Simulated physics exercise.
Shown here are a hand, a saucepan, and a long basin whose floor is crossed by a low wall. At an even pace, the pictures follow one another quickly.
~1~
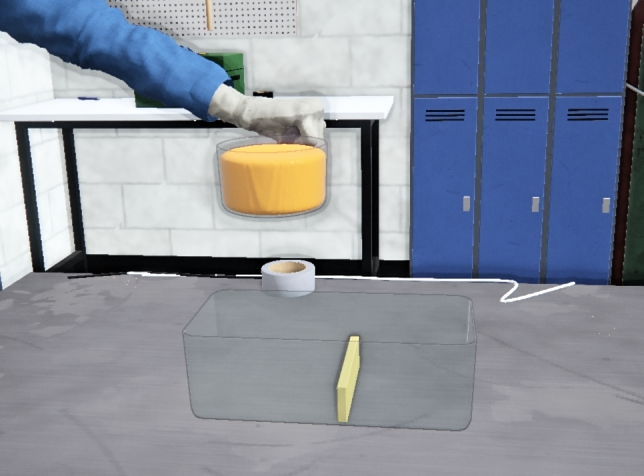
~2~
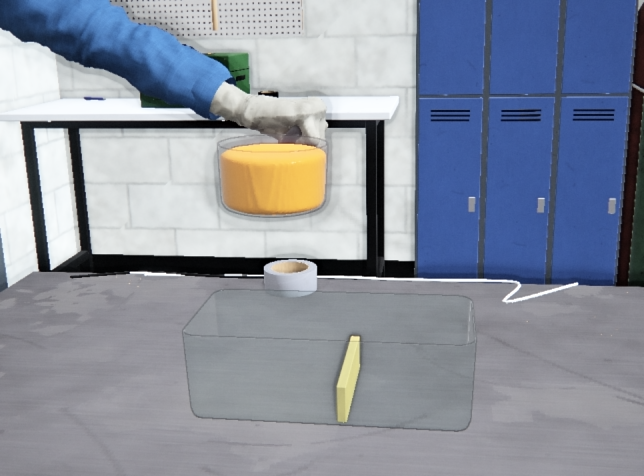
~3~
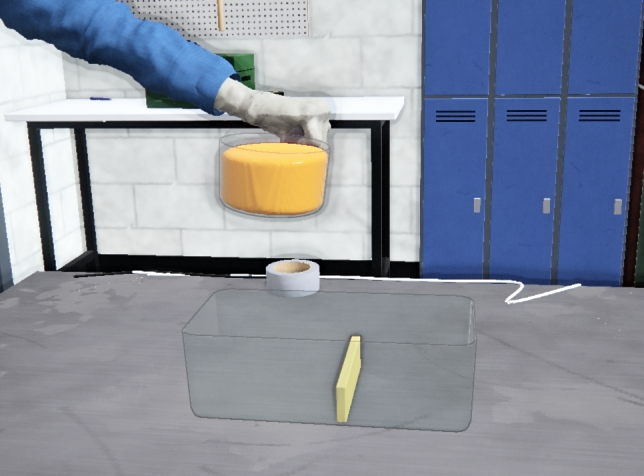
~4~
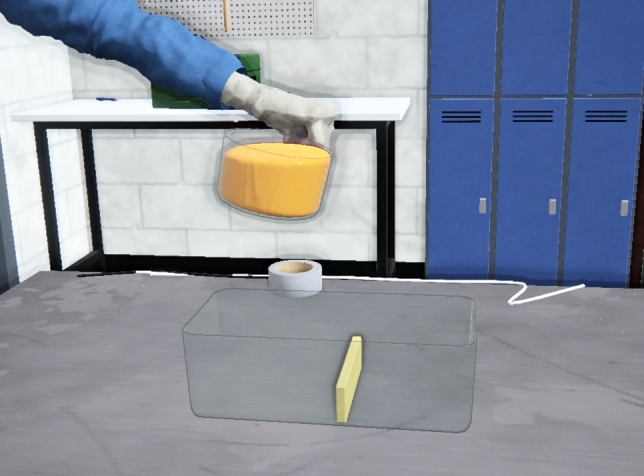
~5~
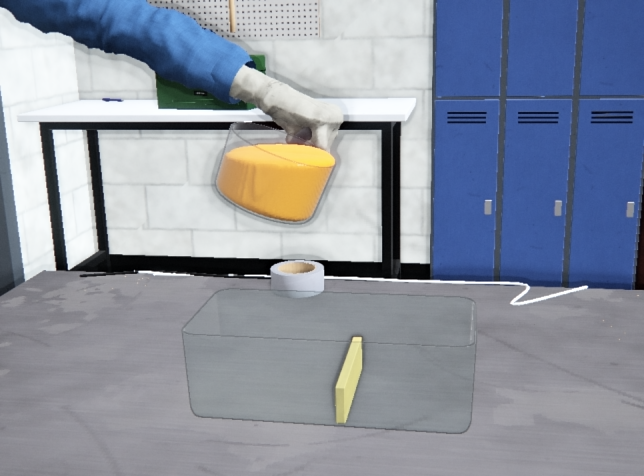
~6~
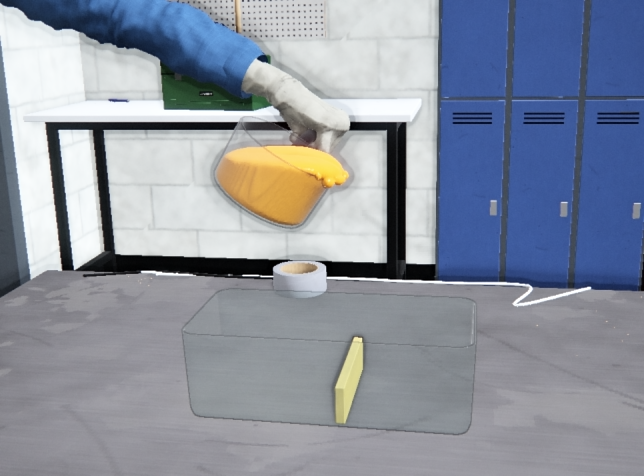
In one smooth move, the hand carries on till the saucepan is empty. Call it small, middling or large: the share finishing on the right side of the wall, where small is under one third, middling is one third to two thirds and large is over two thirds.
Large.
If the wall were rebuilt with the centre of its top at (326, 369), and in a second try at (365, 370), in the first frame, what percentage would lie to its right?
Try 1: Some 85 %; try 2: 65 %.
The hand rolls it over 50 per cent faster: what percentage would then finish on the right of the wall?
It comes to some 80 per cent.
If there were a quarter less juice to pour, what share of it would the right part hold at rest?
About 80 parts in a hundred, give or take.
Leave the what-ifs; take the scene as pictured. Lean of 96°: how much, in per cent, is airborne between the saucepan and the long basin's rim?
About 45 per cent.
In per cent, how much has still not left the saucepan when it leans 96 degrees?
It works out to close to 30 percent.
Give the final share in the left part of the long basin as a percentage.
Near 15 in a hundred.
A moment on, the saucepan is tipped on its side and 28 per cent is still to pour, 0 is left of the wall and 25 right of it.
Next, the saucepan is tipped right over and 4 per cent is still to pour, 8 is left of the wall and 78 right of it.
Then the saucepan is tipped right over and 0 per cent is still to pour, 13 is left of the wall and 85 right of it.
Later the saucepan is tipped right over and 0 per cent is still to pour, 13 is left of the wall and 85 right of it.
At rest 13 per cent lies left of the wall, 85 right of it and 2 outside.
